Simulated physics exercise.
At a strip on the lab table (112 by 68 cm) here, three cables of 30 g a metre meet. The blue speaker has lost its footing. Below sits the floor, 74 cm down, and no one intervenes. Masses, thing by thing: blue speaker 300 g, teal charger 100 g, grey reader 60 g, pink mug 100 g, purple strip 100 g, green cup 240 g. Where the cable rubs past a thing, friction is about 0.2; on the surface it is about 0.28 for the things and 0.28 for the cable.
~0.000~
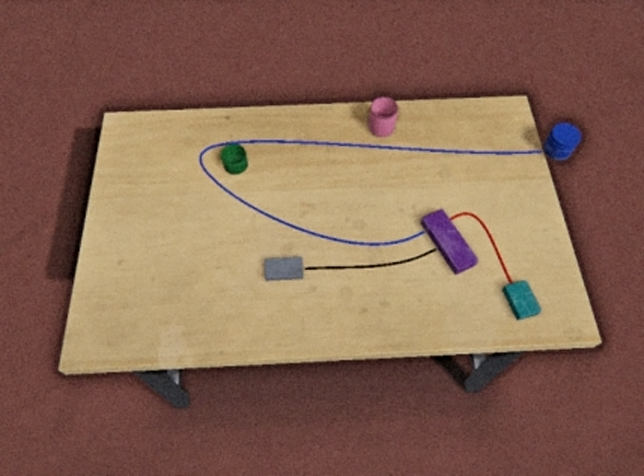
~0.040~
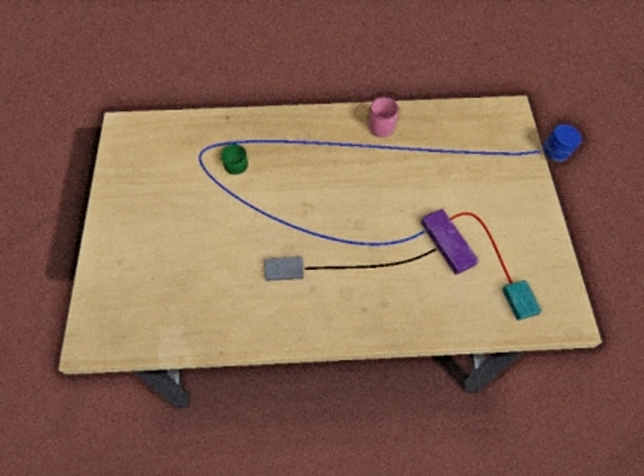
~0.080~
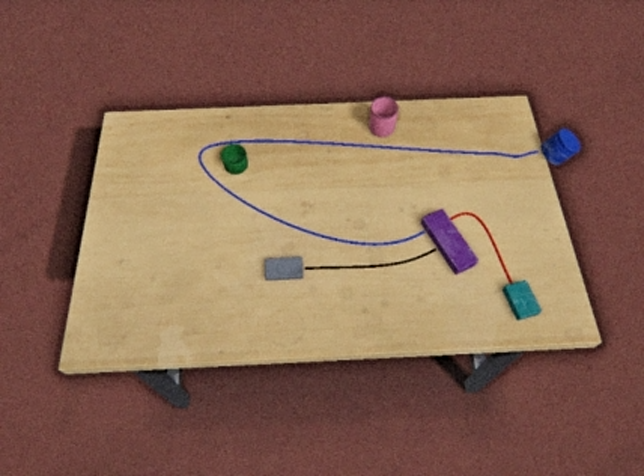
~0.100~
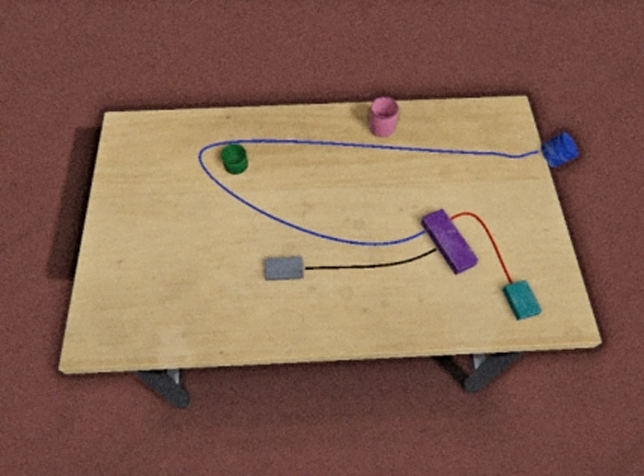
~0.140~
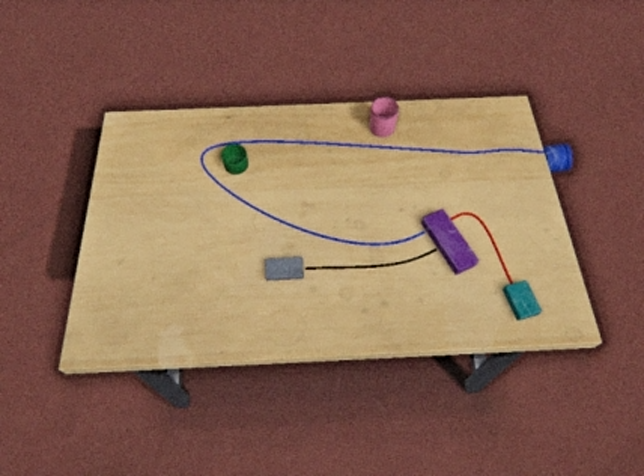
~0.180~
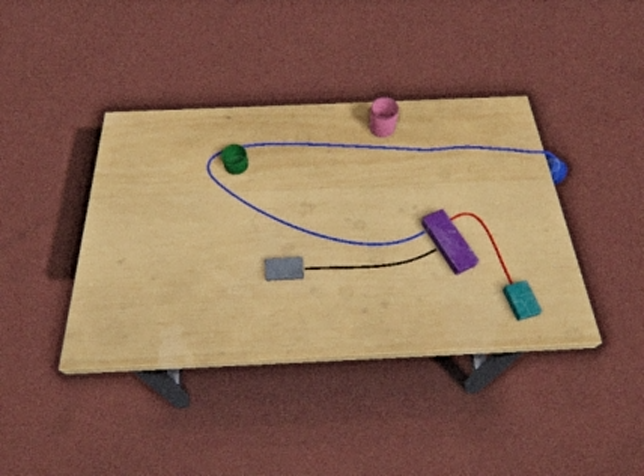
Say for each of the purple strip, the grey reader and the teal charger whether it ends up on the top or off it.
Purple strip: On, grey reader: On, teal charger: On.
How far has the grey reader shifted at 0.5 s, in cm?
Looks like close to 0 cm, more or less.
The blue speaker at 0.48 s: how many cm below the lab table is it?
Roughly 55 centimetres.
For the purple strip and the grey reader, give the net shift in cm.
Around 10 cm for the first, around 0 cm for the second.
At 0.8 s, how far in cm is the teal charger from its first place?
1 cm.
By 0.5 s, the strip's end of the blue cable at (395, 216); purple strip 8 cm off its start, teal charger 1 cm off its start, green cup 17 cm off its start.
By 0.8 s, the strip's end of the blue cable at (389, 215); purple strip 10 cm off its start, teal charger 1 cm off its start, green cup 35 cm off its start.
By 1.1 s, the strip's end of the blue cable at (389, 214); purple strip 10 cm off its start at (405, 227), teal charger 1 cm off its start at (518, 295), green cup 36 cm off its start at (383, 170).
By 1.4 s, the strip's end of the blue cable at (389, 214); purple strip 10 cm off its start, teal charger 1 cm off its start, green cup 36 cm off its start.
By 2.6 s, the strip's end of the blue cable at (389, 214); purple strip 10 cm off its start at (405, 227), teal charger 1 cm off its start at (518, 295), grey reader 0 cm off its start at (284, 267), green cup 36 cm off its start at (383, 169).
